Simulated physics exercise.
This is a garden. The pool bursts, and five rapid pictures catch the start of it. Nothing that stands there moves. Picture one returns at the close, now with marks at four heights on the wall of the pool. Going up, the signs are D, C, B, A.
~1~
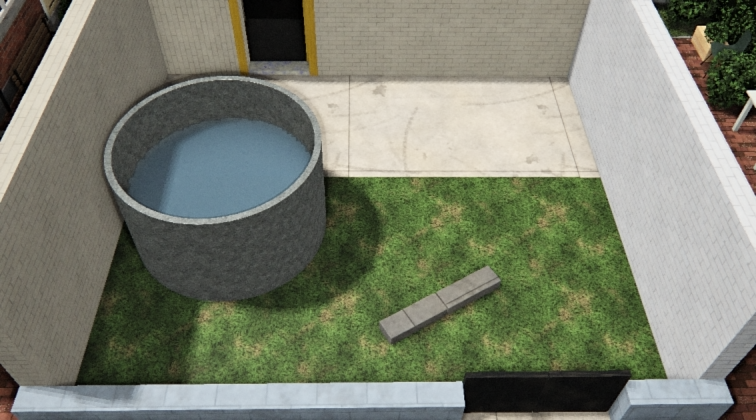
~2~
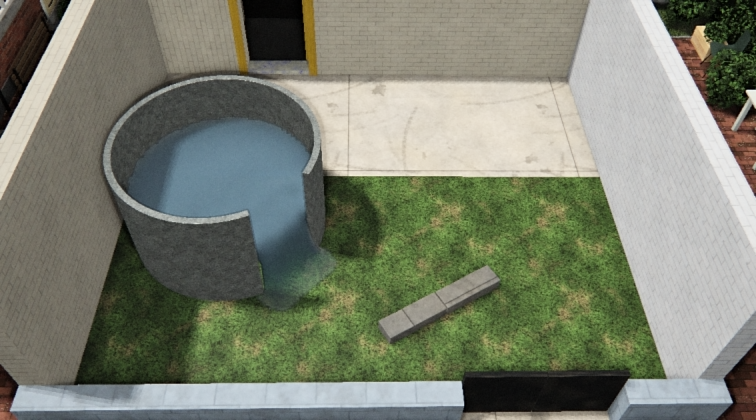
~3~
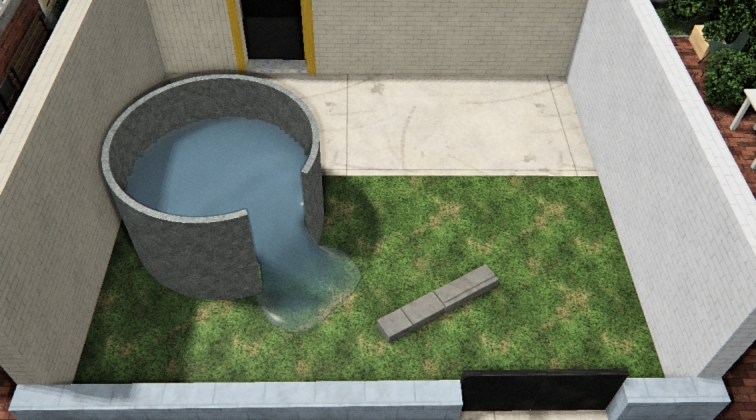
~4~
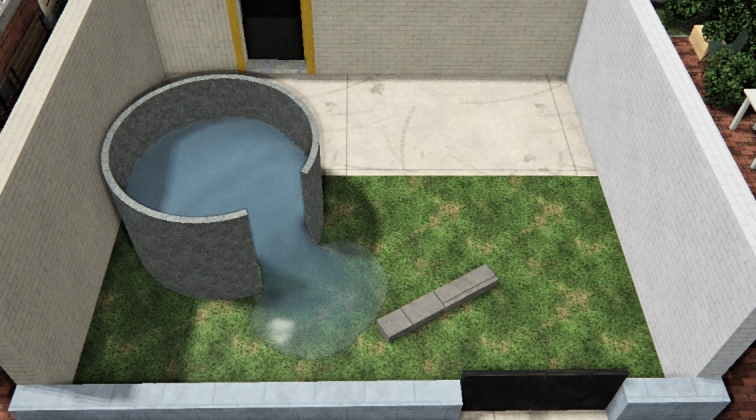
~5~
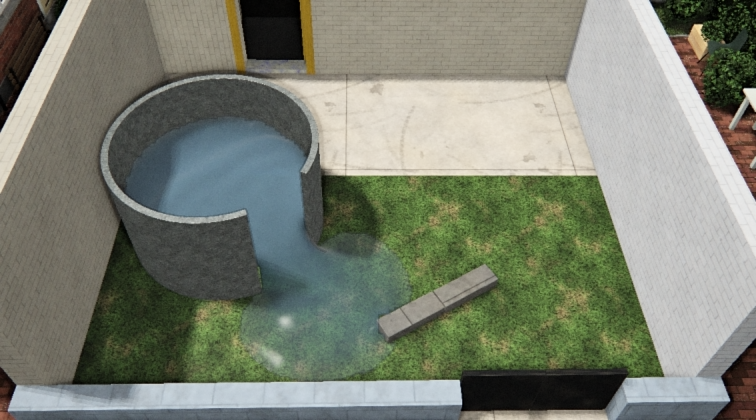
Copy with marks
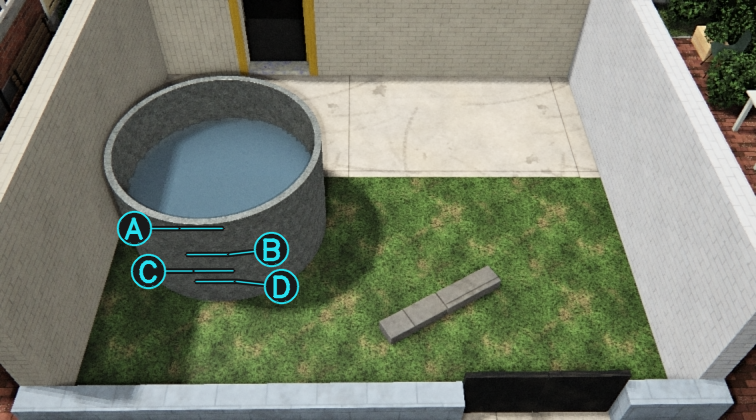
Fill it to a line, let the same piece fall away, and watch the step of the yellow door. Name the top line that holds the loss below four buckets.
B.
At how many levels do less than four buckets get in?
Three of the four.
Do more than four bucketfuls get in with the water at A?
Yes.
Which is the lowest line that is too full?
That would be A.
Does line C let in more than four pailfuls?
No.
On the marked copy, A at (200, 228); B at (208, 254); C at (212, 270); D at (215, 281); from the bottom up D, C, B, A.
With A, about 14 bucketfuls get in.
With B, a splash gets over, under a bucket.
With C, nothing gets over.
With D, nothing gets over.
